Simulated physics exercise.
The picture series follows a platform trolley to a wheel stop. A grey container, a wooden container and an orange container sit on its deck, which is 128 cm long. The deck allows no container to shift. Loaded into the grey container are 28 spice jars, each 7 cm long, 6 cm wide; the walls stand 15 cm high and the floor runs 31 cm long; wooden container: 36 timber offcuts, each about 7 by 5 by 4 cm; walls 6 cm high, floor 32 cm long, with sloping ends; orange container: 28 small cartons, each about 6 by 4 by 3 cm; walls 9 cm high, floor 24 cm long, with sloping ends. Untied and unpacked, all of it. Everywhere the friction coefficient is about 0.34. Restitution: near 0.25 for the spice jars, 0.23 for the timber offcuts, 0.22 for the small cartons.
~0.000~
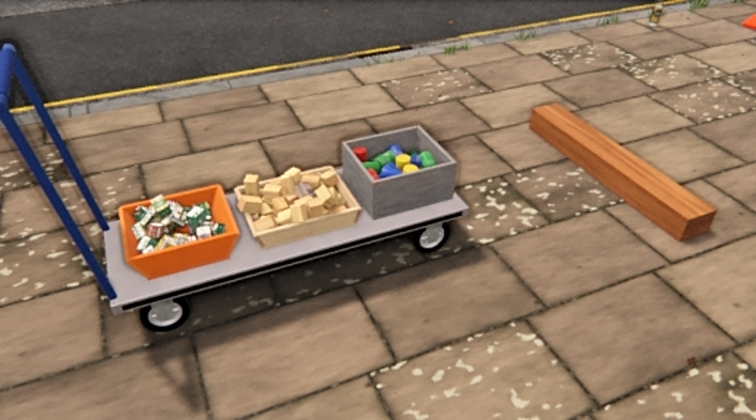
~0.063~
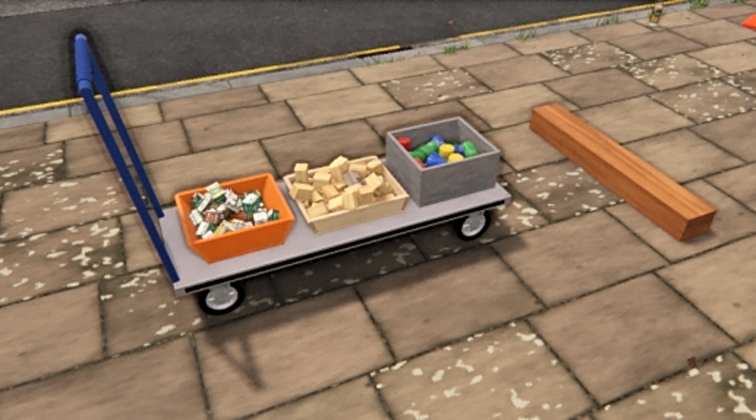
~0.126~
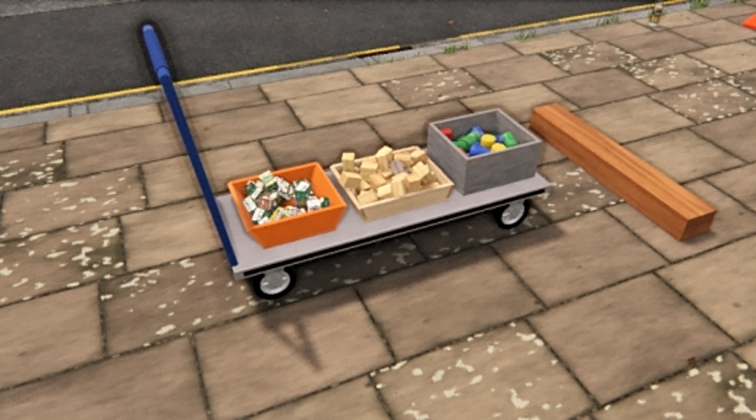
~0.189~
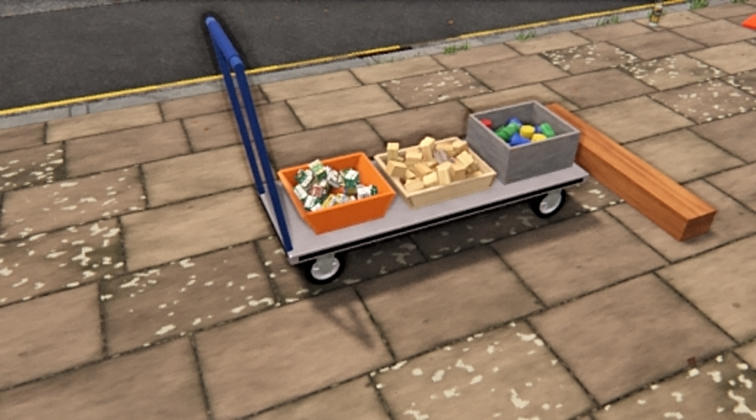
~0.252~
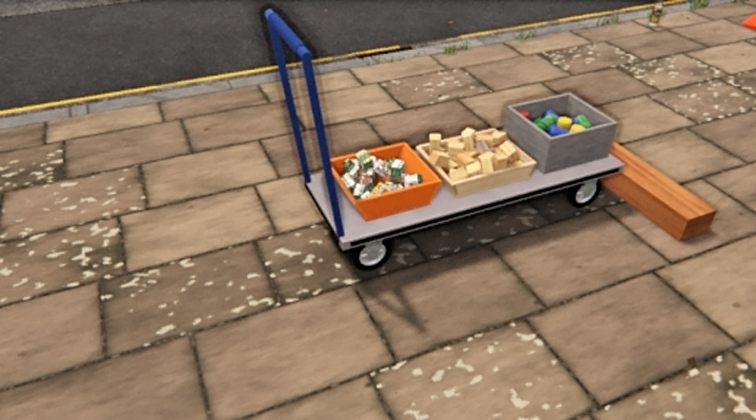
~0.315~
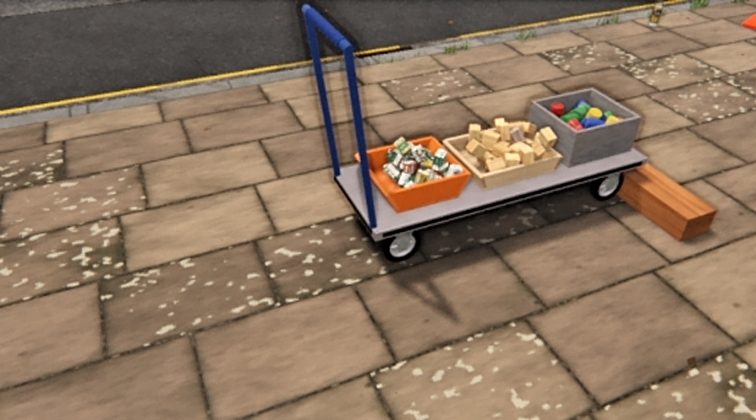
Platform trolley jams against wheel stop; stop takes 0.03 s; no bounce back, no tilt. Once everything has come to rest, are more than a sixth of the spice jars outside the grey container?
Kept in: Beyond five sixths.
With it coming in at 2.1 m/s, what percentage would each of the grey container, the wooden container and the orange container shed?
Then the grey container sheds 0 per cent of its load, the wooden container 30 per cent, and the orange container 10 per cent.
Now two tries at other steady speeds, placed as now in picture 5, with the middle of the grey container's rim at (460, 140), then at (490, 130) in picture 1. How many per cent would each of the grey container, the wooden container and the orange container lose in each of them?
Grey container 0 then 0, wooden container 20 then 10, orange container 10 then 0 per cent.
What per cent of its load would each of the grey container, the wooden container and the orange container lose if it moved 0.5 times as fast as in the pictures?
Then the grey container sheds 0 per cent, the wooden container 10 per cent, and the orange container 0 per cent.
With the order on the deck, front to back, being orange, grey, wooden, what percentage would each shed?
Grey container 10 %, wooden container 30 %, orange container 20 %.
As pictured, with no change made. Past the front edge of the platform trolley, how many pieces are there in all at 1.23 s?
Some 3 pieces.
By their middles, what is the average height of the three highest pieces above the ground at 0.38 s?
Their middles average near 46 cm high.
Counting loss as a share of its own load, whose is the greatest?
The wooden container.
After 0.38 s, grey container 28 in, 0 out, wooden container 32 in, 4 out and orange container 28 in, 0 out.
After 0.50 s, grey container 26 in, 2 out, wooden container 27 in, 9 out and orange container 24 in, 4 out.
After 0.73 s, grey container 26 in, 2 out, wooden container 25 in, 11 out and orange container 23 in, 5 out.
Outcome (at 1.23 s), grey container 26 in, 2 out, wooden container 25 in, 11 out and orange container 23 in, 5 out. Asked share, 2 of 28, 7 per cent.
